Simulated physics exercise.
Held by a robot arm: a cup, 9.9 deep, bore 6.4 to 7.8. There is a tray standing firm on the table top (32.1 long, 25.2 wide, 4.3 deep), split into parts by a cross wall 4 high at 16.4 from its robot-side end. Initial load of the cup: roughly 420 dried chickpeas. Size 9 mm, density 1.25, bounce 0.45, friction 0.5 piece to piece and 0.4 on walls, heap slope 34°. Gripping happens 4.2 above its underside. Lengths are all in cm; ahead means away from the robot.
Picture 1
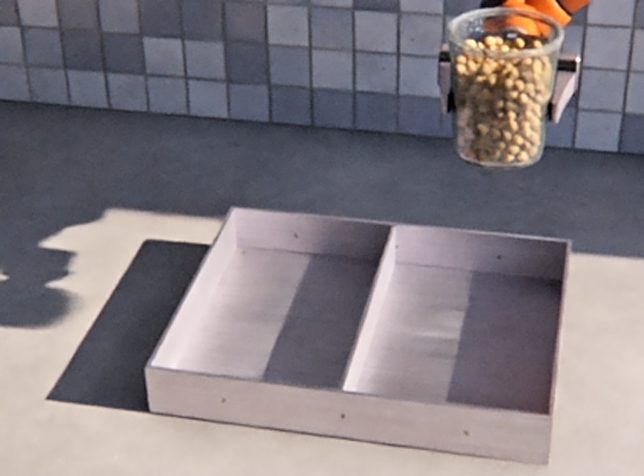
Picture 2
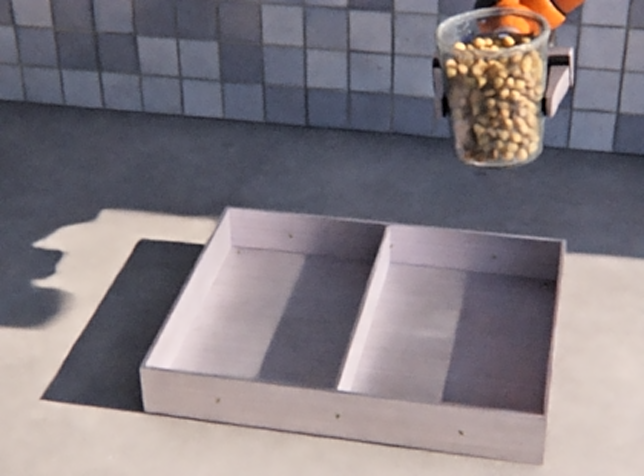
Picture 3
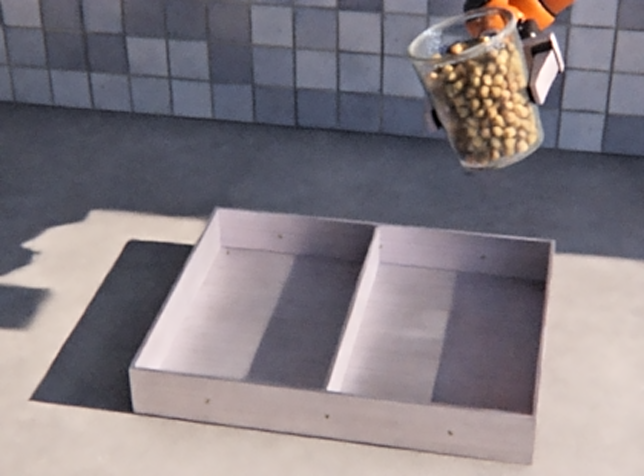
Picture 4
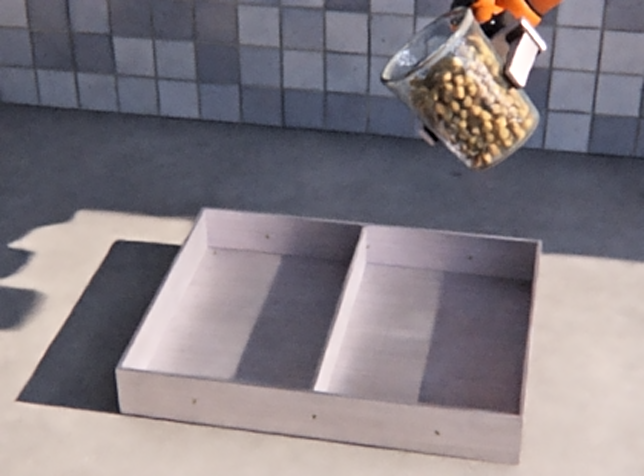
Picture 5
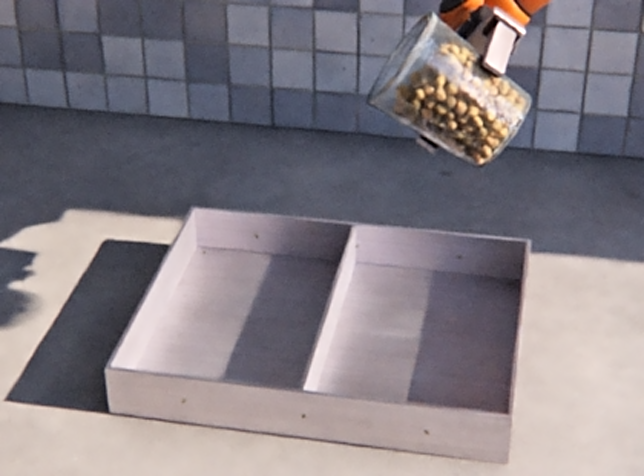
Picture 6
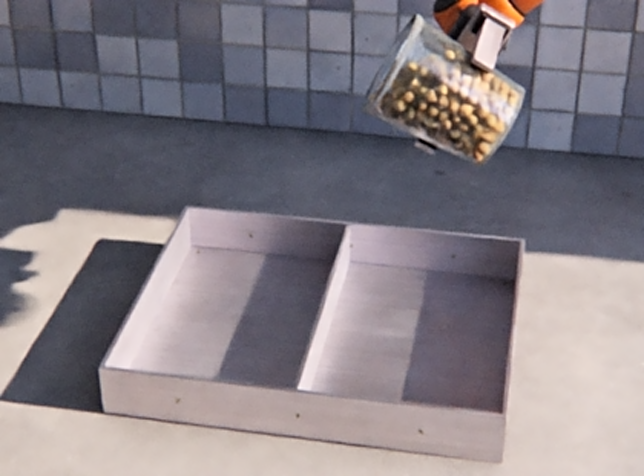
The clip shows an orange robot gripper holding a clear cup of chickpeas above a two-part tray on a grey surface, gradually tilting the cup to the left while the tray shifts slightly leftward in view.
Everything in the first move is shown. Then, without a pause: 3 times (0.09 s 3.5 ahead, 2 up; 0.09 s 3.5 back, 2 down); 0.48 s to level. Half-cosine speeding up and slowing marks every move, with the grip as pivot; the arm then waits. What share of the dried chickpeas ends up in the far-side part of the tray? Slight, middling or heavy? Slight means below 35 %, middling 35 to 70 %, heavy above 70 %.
Middling.
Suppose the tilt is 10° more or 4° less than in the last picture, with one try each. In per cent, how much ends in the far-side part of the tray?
About 75 and 50 %.
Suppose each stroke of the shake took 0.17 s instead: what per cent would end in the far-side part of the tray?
I'd expect close to 10 in a hundred.
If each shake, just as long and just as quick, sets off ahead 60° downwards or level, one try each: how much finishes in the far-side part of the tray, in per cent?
I'd say close to 15 percent for the first and close to 35 percent for the second.
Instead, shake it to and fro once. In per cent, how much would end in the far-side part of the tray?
Roughly 50 percent.
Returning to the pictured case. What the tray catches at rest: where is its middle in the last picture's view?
It ends up close to (233, 322).
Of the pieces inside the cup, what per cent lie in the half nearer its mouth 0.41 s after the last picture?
Roughly 35 %.
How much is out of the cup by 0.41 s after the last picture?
By then near 60 % is out.
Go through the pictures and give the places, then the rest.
Cup middle at (501, 93), level; upper third of the load around (503, 72), from x 460 to 545, top at y 40; 417 in the cup, in the first frame.
Cup middle at (495, 93), tilted 6° forward; upper third of the load around (496, 71), from x 450 to 535, top at y 40, in the second frame.
Cup middle at (481, 93), tilted 21° forward; upper third of the load around (482, 72), from x 430 to 530, top at y 40, in the third frame.
Cup middle at (465, 95), tilted 41° forward; upper third of the load around (467, 76), from x 410 to 525, top at y 40, in the fourth frame.
Cup middle at (453, 96), tilted 56° forward; upper third of the load around (452, 79), from x 400 to 520, top at y 45, in the fifth frame.
Cup middle at (446, 96), tilted 62° forward; upper third of the load around (449, 81), from x 375 to 510, top at y 55; 417 in the cup, in the sixth frame.
Then, 0.41 s later, tilted 62° forward, highest piece 26 above the table; 181 in the far-side part, 177 in the cup, 5 in the robot-side part, 54 in flight or on a rim.
Then, 0.82 s later, tilted 24° forward, highest piece 28 above the table; 241 in the far-side part, 138 in the cup, 26 in the robot-side part, 10 on the table or floor, 2 in flight or on a rim.
Then, 1.22 s later, level, highest piece 27 above the table; 243 in the far-side part, 138 in the cup, 26 in the robot-side part, 10 on the table or floor.
Then, 2.27 s later, level, highest piece 26 above the table; 243 in the far-side part, 138 in the cup, 26 in the robot-side part, 10 on the table or floor.
At rest, 243 in the far-side part, 138 in the cup, 26 in the robot-side part, 10 on the table or floor. That is 58 % in the far-side part of the tray.
